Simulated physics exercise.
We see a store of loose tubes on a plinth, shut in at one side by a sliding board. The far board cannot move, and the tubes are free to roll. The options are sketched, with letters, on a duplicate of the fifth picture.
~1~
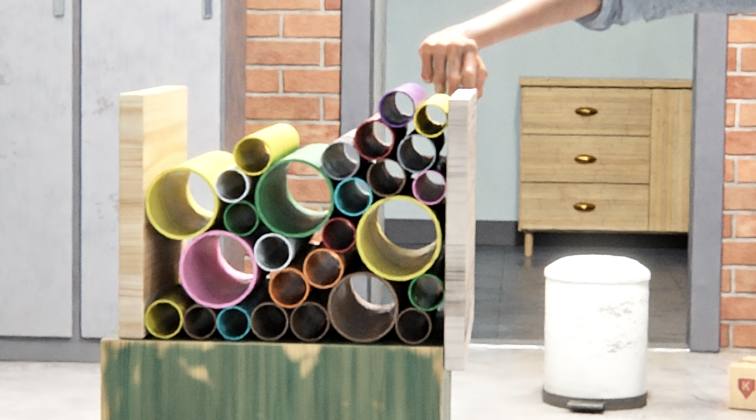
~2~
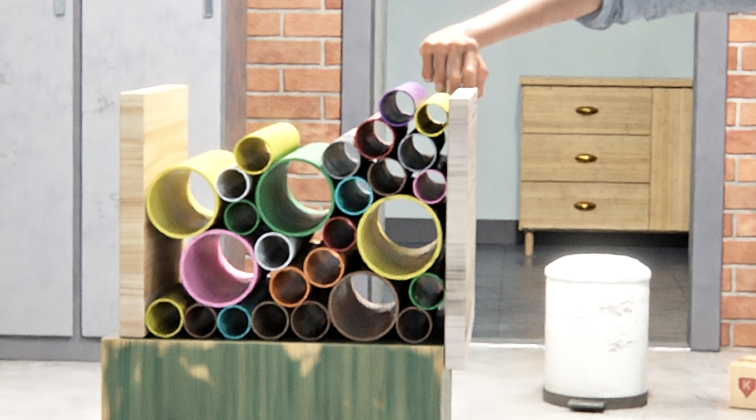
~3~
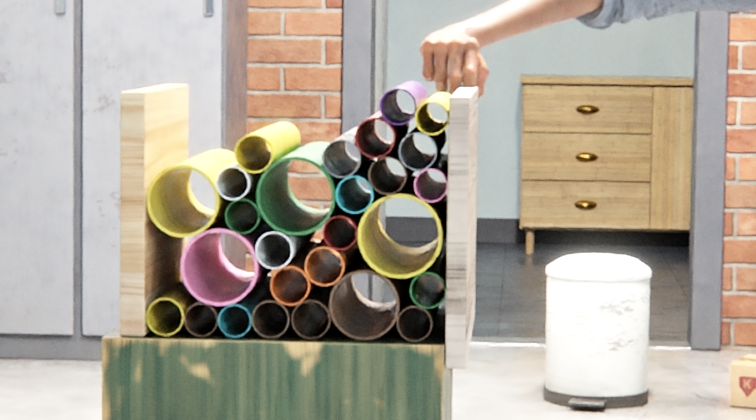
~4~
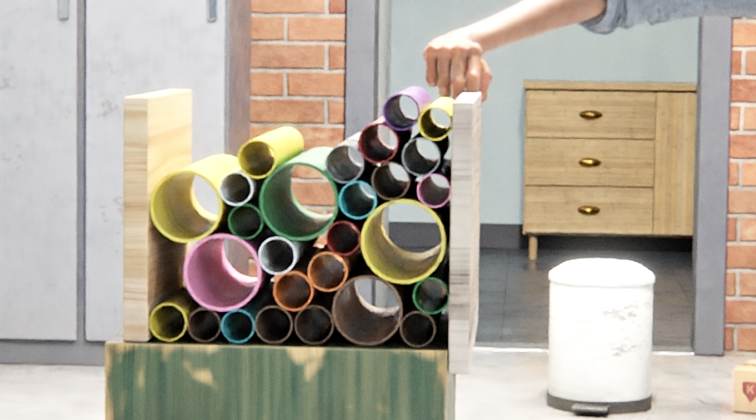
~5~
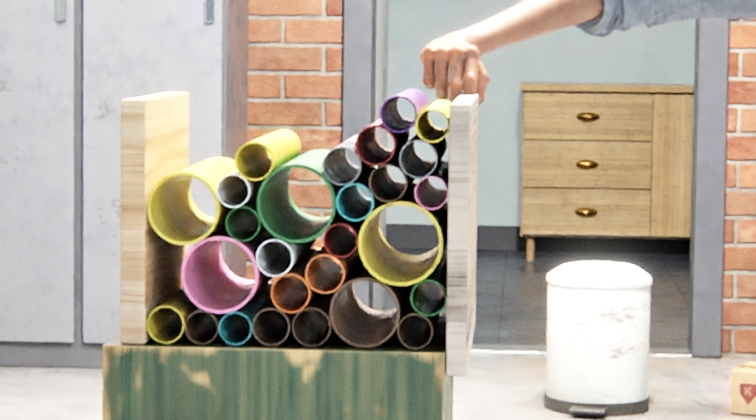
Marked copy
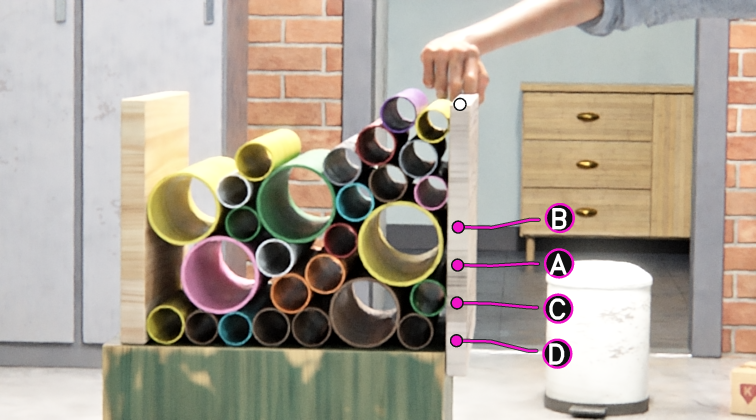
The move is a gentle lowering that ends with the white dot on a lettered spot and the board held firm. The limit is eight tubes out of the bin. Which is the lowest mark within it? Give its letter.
Mark C is as low as it can go.
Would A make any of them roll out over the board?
Yes, at A.
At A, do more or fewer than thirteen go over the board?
It loses fewer than thirteen.
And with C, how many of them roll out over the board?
It comes to four.
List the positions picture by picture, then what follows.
In the first frame, a turquoise tube (353, 196); a grey tube (340, 160); a yellow tube (253, 155).
In the second frame, a yellow tube (254, 154); side board (462, 217).
In the third frame, a yellow tube (166, 317); a brown tube (365, 305).
In the fourth frame, a pink tube (223, 272); a turquoise tube (357, 200).
In the fifth frame, a grey tube (342, 166); a yellow tube (255, 161); side board (463, 224).
On the marked copy, A at (458, 265); B at (458, 227); C at (457, 303); D at (456, 341); the white dot at (460, 104).
Taking C. A third of the way, top of the board (449, 190).
Two thirds of the way, top of the board (447, 287).
When it is over, top of the board (447, 302), about four out over the board.
As for the rest, A about four out over the board; B about four out over the board; D more than eight out over the board.
